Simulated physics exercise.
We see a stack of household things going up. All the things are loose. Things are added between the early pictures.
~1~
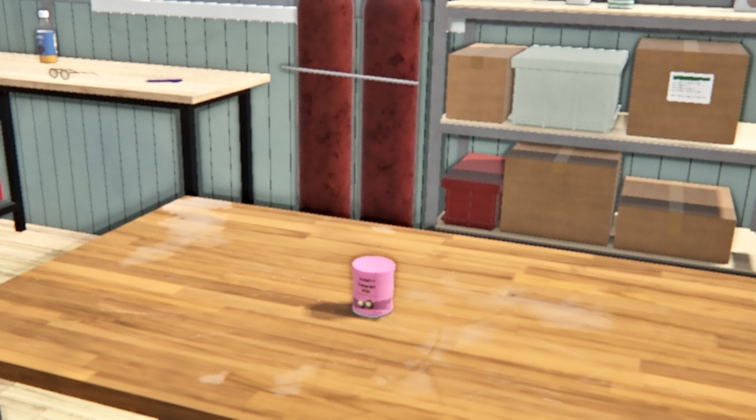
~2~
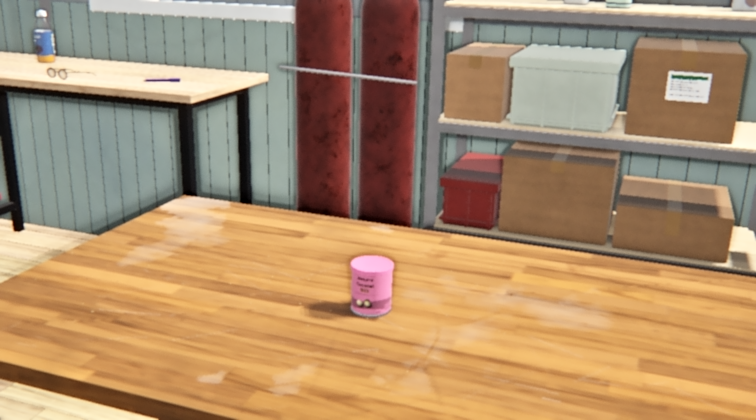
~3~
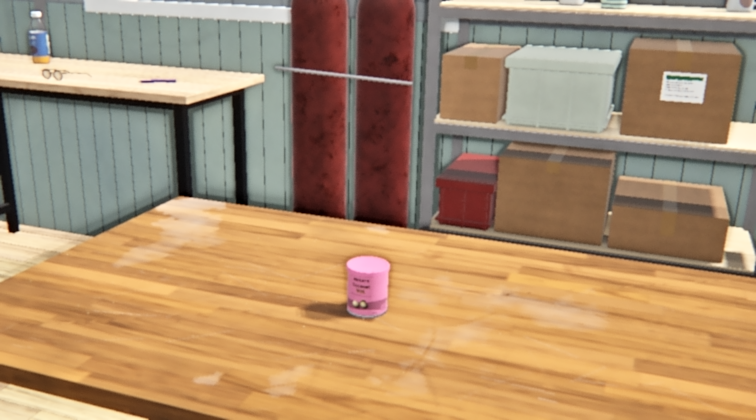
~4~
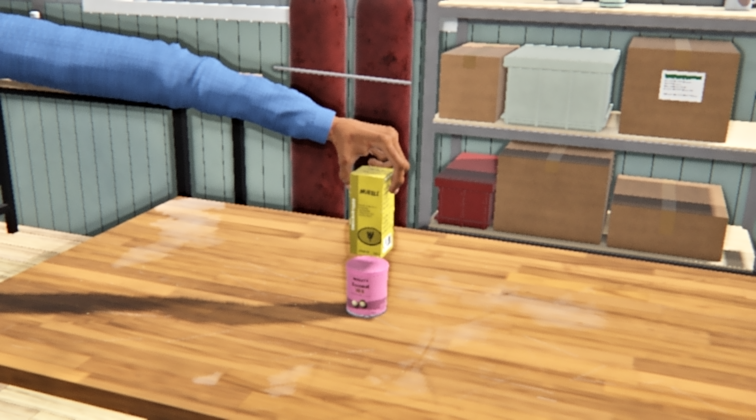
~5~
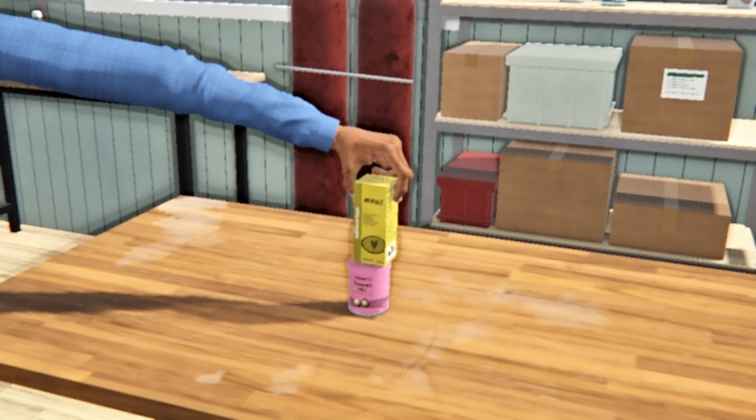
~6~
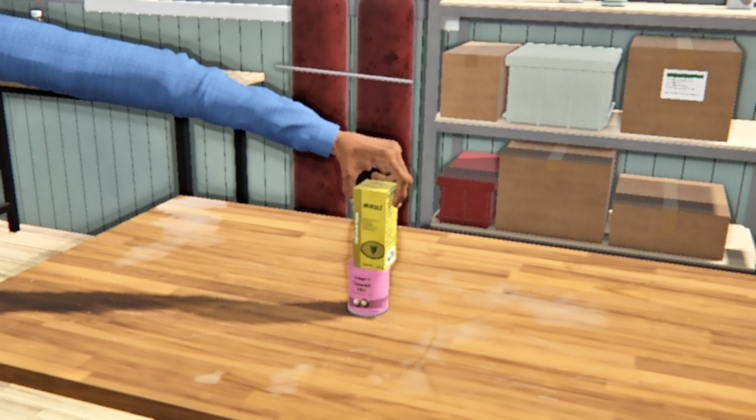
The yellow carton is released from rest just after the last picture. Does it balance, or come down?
Here the pile stays up.
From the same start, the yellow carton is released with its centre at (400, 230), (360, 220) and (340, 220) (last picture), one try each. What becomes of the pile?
In the first case it comes apart; in the second case it holds; in the third case it comes apart.
Then, 0.70 s past the last view, nothing moves.
Then, 1.60 s past the last view, yellow carton resting near (375, 225).
Finally, both still in place. Final places as the last picture's camera would see them, yellow carton near (375, 225). The pile holds.
